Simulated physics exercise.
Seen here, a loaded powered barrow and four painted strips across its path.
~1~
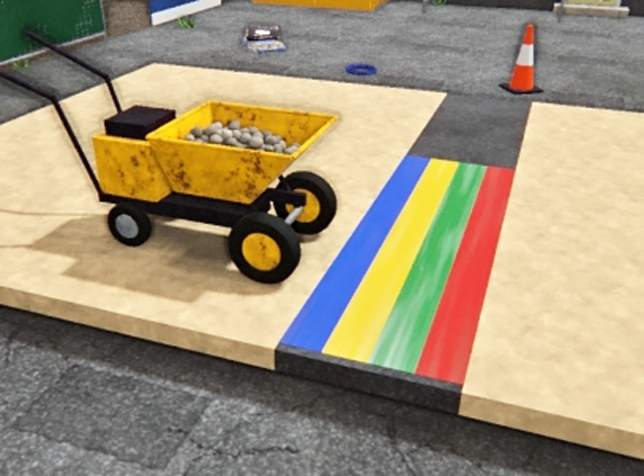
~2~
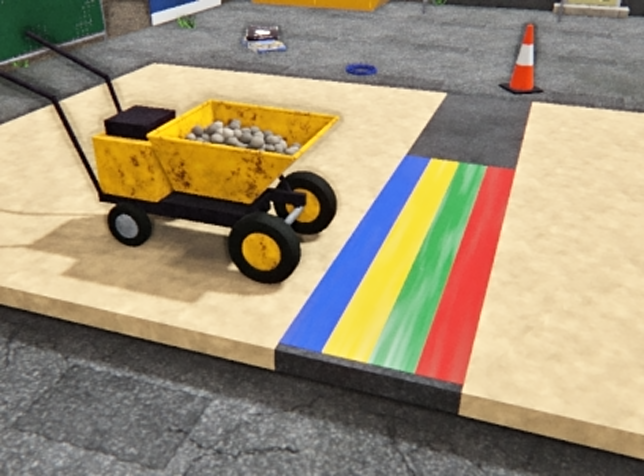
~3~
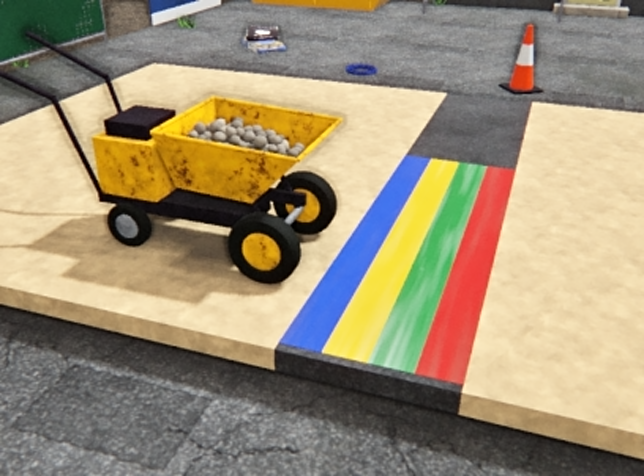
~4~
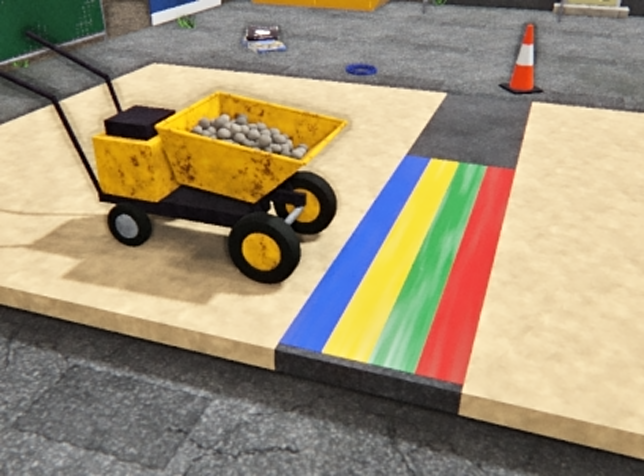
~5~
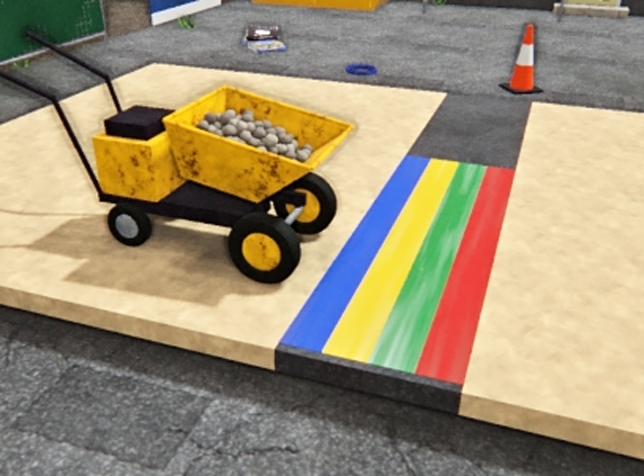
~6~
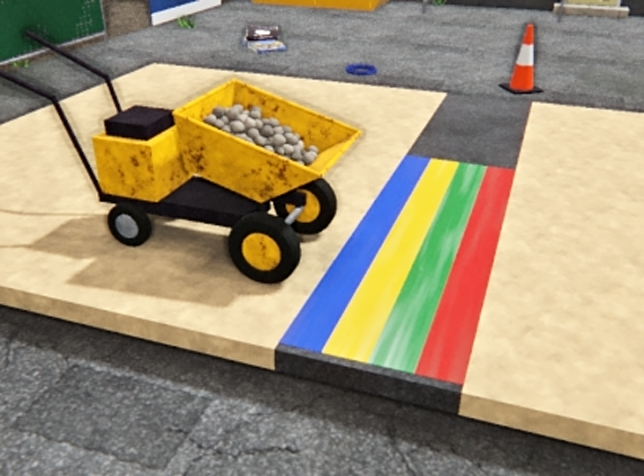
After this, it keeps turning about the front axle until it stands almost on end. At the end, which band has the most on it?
The green one gets the largest share.
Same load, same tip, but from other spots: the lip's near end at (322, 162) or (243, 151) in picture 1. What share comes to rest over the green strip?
In turn 30 and 20 in a hundred.
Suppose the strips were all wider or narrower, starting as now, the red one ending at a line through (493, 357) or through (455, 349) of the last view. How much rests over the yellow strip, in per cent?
Near 30 % and 20 %.
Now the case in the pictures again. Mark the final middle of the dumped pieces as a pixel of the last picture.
Close to (432, 276).
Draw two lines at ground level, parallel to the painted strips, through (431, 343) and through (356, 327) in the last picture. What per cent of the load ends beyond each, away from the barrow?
About 30 and 90 per cent.
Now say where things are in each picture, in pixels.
In the first picture, lip of the skip at (292, 158), level; top of the load at (232, 143), river pebbles; blue strip at (319, 316); yellow strip at (361, 324); green strip at (404, 334); red strip at (449, 343).
In the second picture, lip of the skip at (294, 159), level; top of the load at (233, 143).
In the third picture, lip of the skip at (298, 161), tipped barely; top of the load at (220, 138).
In the fourth picture, lip of the skip at (304, 164), tipped a little; top of the load at (224, 135).
In the fifth picture, lip of the skip at (311, 169), tipped a little; top of the load at (230, 131).
In the sixth picture, lip of the skip at (320, 175), tipped clearly; top of the load at (234, 126); blue strip at (319, 316); yellow strip at (361, 324); green strip at (404, 334); red strip at (449, 343).
Soon, skip tipped steeply; all in the skip.
A while on, skip tipped right over; about two thirds in the skip; a small part over the yellow strip; about a quarter over the green strip; a stray few over the red strip.
Towards the end, skip tipped right over; a small part in the skip; a stray few over the blue strip; about a quarter over the yellow strip; about a third over the green strip; about a quarter over the red strip; a small part off the paint.
Finally, skip tipped right over; a stray few in the skip; a stray few over the blue strip; about a quarter over the yellow strip; about a third over the green strip; about a quarter over the red strip; a small part off the paint.
